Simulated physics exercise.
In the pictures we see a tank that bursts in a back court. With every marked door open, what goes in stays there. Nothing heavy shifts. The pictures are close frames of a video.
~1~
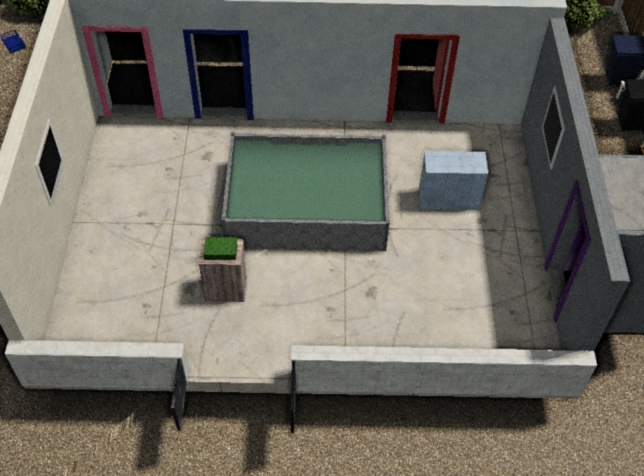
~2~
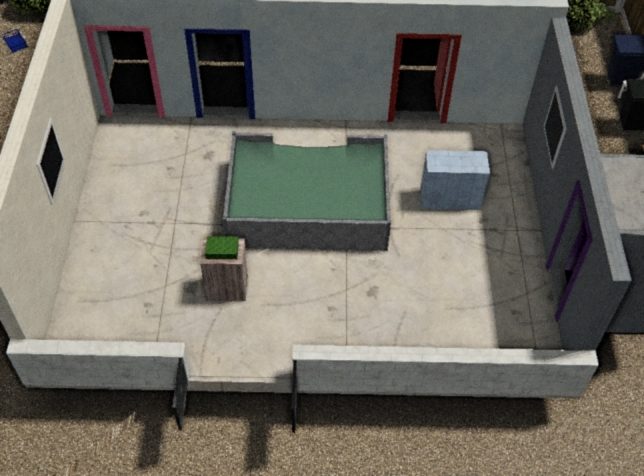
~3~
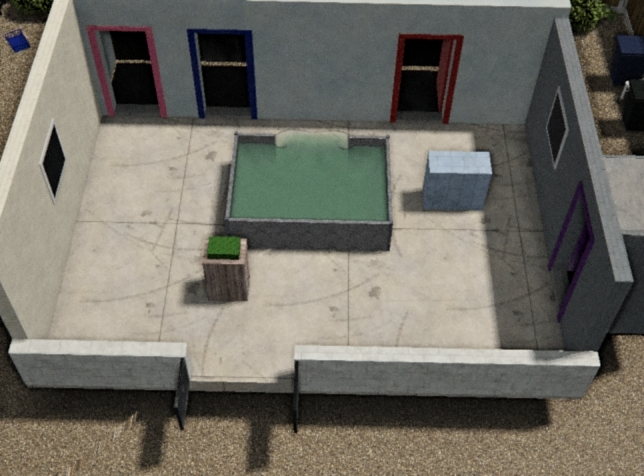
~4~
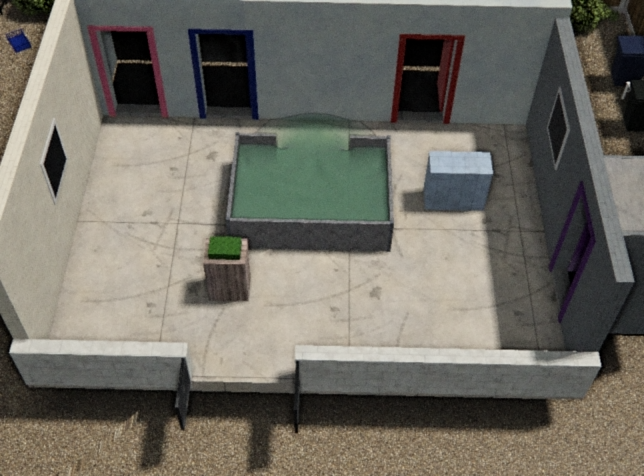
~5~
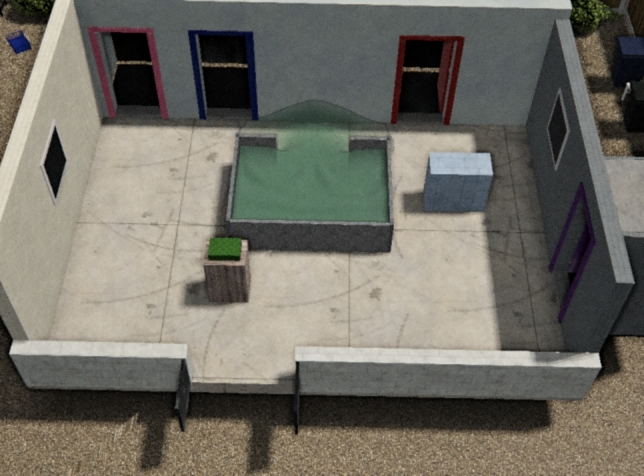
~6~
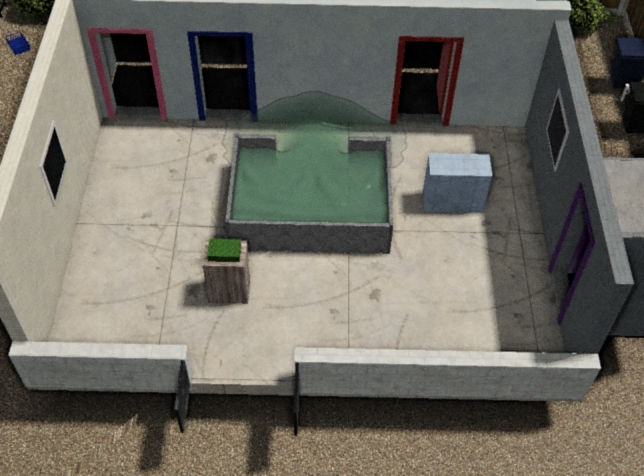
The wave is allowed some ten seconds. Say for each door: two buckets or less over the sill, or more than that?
Blue door - more, red door - more, purple door - two or less, pink door - more.
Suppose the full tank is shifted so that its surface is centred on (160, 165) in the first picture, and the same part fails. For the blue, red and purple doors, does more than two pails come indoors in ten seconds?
Blue door exceeds it; red door stays within it; purple door stays within it.
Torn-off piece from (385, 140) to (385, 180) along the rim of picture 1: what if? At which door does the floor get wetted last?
Answer: The pink door.
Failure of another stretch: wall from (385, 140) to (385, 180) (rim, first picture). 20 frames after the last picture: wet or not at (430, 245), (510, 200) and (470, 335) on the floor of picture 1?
Following the listed order, the three come out reached by the spill, reached by the spill and reached by the spill.
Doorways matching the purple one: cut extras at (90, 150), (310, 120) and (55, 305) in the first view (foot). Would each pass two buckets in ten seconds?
Each in turn, the new doors: Breaks the limit, breaks the limit, remains within bounds.
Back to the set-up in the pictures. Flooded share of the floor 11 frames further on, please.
Around 35 percent of it.
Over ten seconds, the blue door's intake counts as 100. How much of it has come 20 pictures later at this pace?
Close to 65 %.
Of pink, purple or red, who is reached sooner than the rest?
The one in red is the one.
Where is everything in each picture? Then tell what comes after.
Still water in the open tank at (307, 180), in the first frame.
Water pours out on the open tank's far side and has run to a hidden place, in the second frame.
The front is at a hidden place, out from the gap on the open tank's far side, in the third frame.
The front is at (354, 122), out from the gap on the open tank's far side, in the fourth frame.
Water pours out on the open tank's far side and has run to (379, 123), in the fifth frame.
The front is at (397, 125), out from the gap on the open tank's far side, in the sixth frame.
A moment on, water covers 15 % of the floor; the blue door under two buckets in, the red door wet at the sill, nothing in, the purple door not reached, the pink door not reached.
Next, water covers 35 % of the floor; the blue door over two buckets in, the red door under two buckets in, the purple door not reached, the pink door wet at the sill, nothing in.
Then, water covers 50 % of the floor; the blue door over two buckets in, the red door over two buckets in, the purple door wet at the sill, nothing in, the pink door under two buckets in.
Later, water covers 85 % of the floor; the blue door far over two buckets in, the red door over two buckets in, the purple door wet at the sill, nothing in, the pink door over two buckets in.
In the end, water covers 100 % of the floor; the blue door far over two buckets in, the red door over two buckets in, the purple door wet at the sill, nothing in, the pink door over two buckets in.
